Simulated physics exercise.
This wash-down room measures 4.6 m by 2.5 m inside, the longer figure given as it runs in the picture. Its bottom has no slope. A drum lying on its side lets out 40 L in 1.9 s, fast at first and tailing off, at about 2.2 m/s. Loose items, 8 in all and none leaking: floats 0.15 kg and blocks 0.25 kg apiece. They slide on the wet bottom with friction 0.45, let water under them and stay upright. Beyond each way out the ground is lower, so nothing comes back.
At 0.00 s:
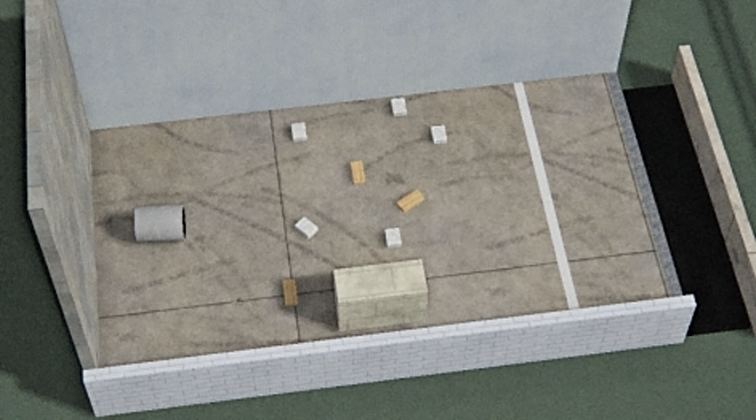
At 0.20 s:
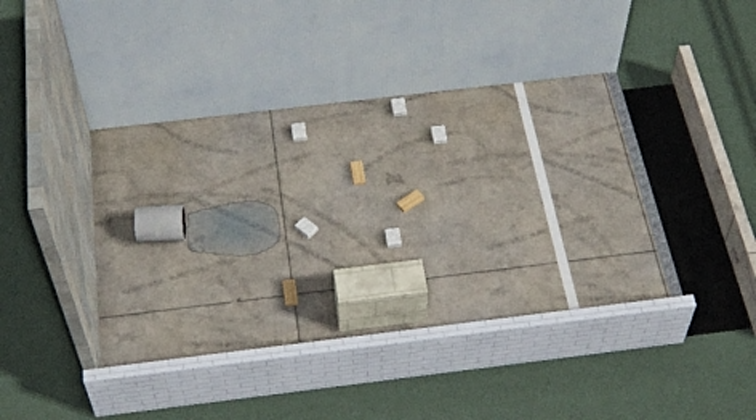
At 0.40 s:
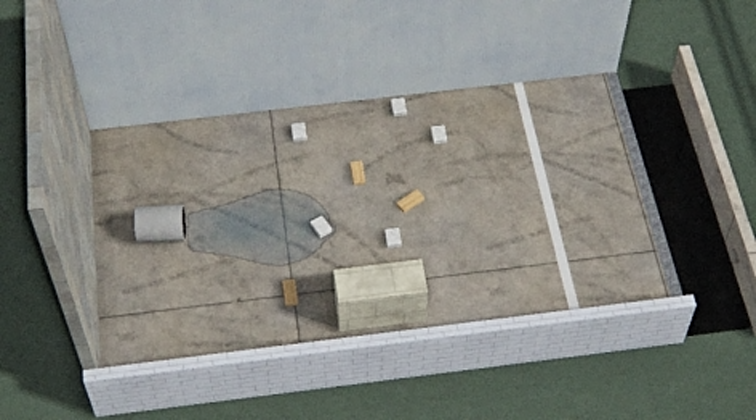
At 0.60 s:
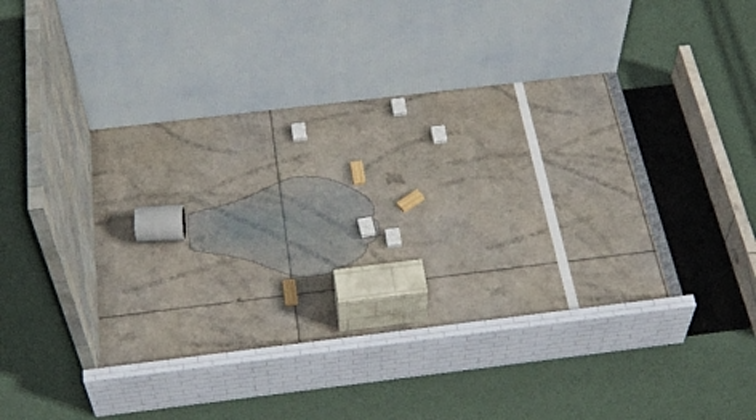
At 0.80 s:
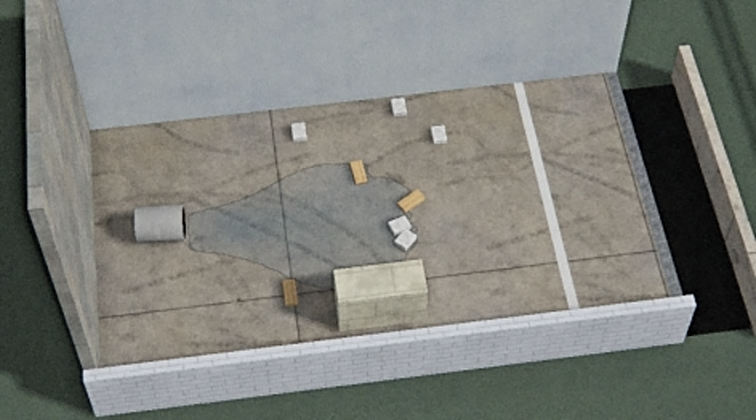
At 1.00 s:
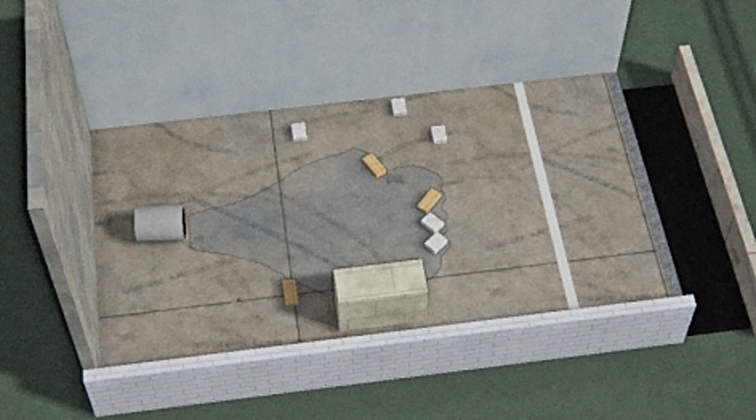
A rectangular room with a low white brick wall in front and a tall pale wall behind is seen from above at an angle, the camera still. A grey drum lies at left on the brown floor, with small white and tan blocks scattered around the middle and a cream box near the front. Water spreads rightward from the drum, pushing two white blocks together, then shifting two tan ones slightly.
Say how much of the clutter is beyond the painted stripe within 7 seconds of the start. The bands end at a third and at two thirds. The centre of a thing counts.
That comes to one to two thirds.
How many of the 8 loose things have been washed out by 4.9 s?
By then 3.
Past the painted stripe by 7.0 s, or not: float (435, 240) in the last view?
Answer: Beyond.
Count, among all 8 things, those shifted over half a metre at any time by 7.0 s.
I count 4.
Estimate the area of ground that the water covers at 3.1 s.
Roughly 3.5 m2.
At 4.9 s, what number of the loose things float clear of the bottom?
0 of them.
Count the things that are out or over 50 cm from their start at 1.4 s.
I count 4.
After 1.4 s 0 of 8 are over the mark; 0 afloat.
After 3.1 s 3 of 8 are over the mark; 0 afloat.
After 4.9 s 3 of 8 are over the mark; 0 afloat.
After 7.0 s 3 of 8 are over the mark; 0 afloat.
